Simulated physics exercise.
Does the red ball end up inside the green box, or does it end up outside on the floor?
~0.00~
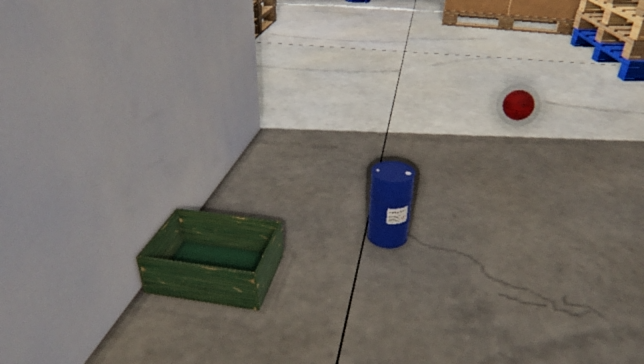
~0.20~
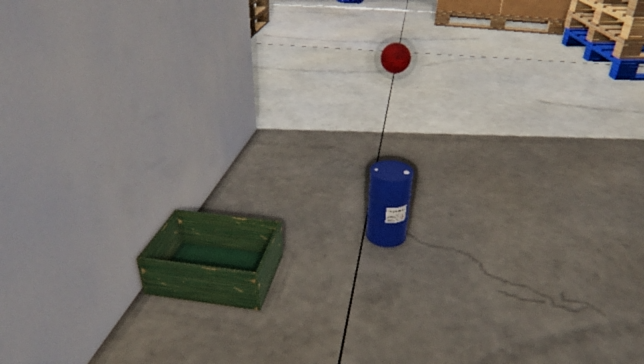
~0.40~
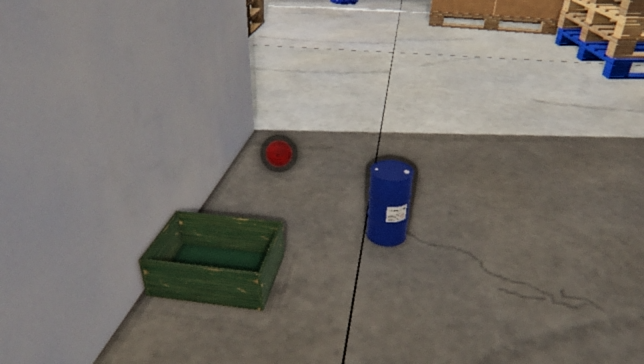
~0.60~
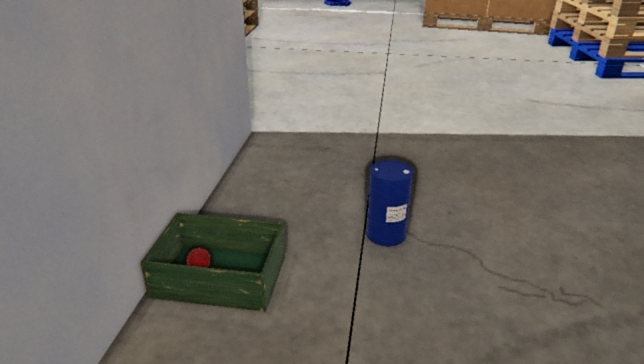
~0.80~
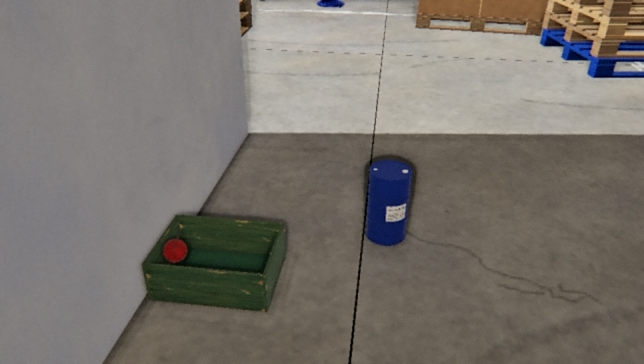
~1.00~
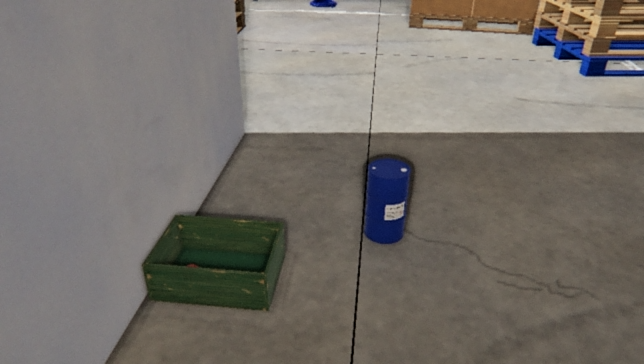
The red ball ends up inside the green box.
